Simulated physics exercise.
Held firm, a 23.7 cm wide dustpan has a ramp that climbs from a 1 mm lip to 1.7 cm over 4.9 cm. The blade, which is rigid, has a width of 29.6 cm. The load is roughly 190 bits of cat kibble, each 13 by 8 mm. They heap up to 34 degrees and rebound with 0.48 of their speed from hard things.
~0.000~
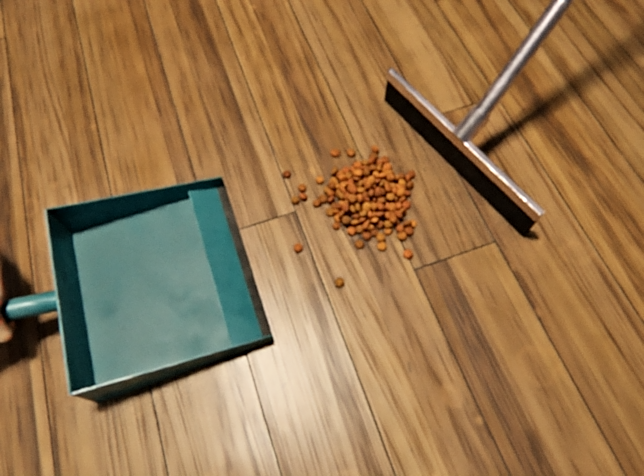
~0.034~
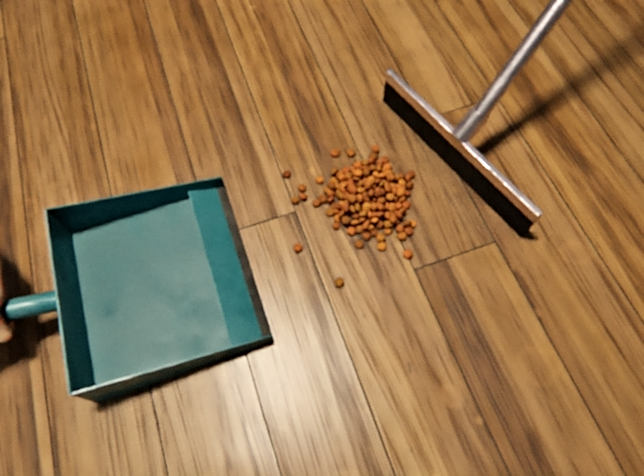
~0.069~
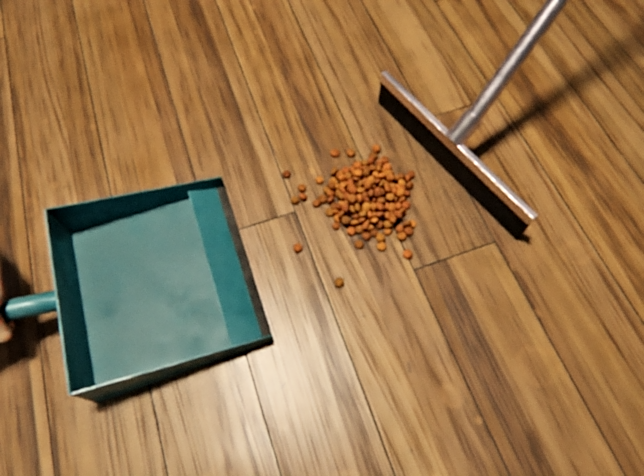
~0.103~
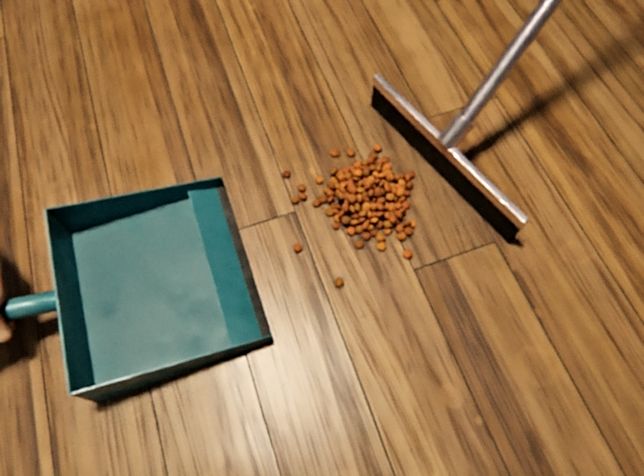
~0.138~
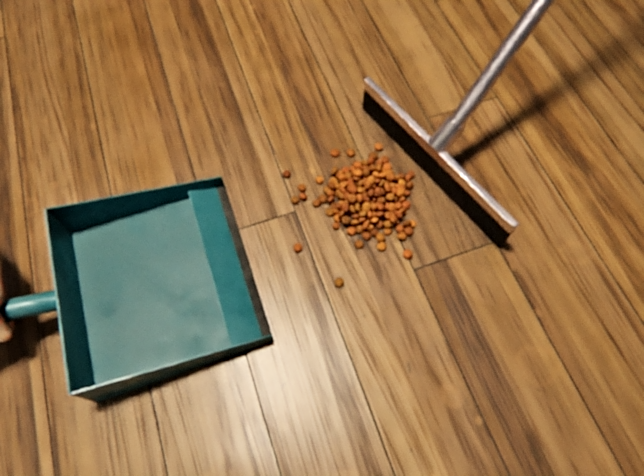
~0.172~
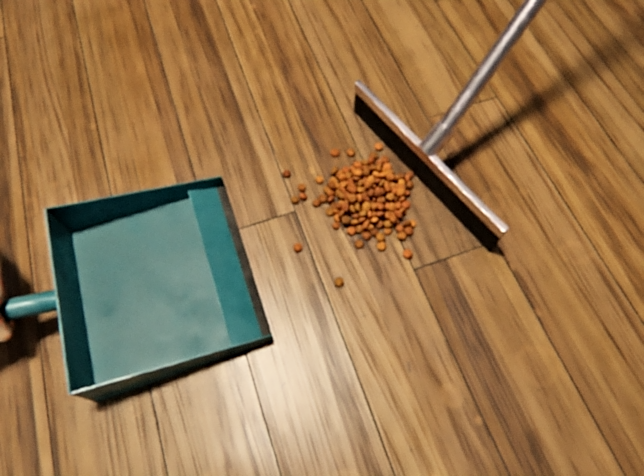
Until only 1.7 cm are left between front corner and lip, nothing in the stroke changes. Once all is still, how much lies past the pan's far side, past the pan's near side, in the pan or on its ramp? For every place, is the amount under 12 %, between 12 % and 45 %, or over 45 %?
Far side: Under 12 %; near side: Under 12 %; pan: Under 12 %.
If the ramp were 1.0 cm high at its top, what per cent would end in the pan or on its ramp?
Around 10 per cent.
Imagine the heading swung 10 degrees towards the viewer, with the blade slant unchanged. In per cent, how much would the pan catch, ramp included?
Then about 15 per cent.
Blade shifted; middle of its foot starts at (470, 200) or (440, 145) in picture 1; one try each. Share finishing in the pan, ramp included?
Roughly 25 % and 5 %.
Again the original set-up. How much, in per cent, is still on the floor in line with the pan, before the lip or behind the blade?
Share there: Around 90 percent.
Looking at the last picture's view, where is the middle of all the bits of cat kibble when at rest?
After settling, the middle sits near (265, 246).
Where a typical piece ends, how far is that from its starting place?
The figure is about 16 cm.
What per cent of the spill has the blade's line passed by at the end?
Estimate: About 0 %.
After 0.41 s, middle of the blade 16 cm from the lip; 0 % over the lip, far side 0 %, near side 0 %.
Then, at 0.57 s, middle of the blade 10 cm from the lip; 0 % over the lip, far side 0 %, near side 0 %.
After 0.85 s, middle of the blade 6 cm from the lip; 10 % over the lip, far side 0 %, near side 0 %.
By 1.1 s all is still; far side 0 %, near side 0 %, pan 10 %, in front of the lip or behind the blade 90 %.
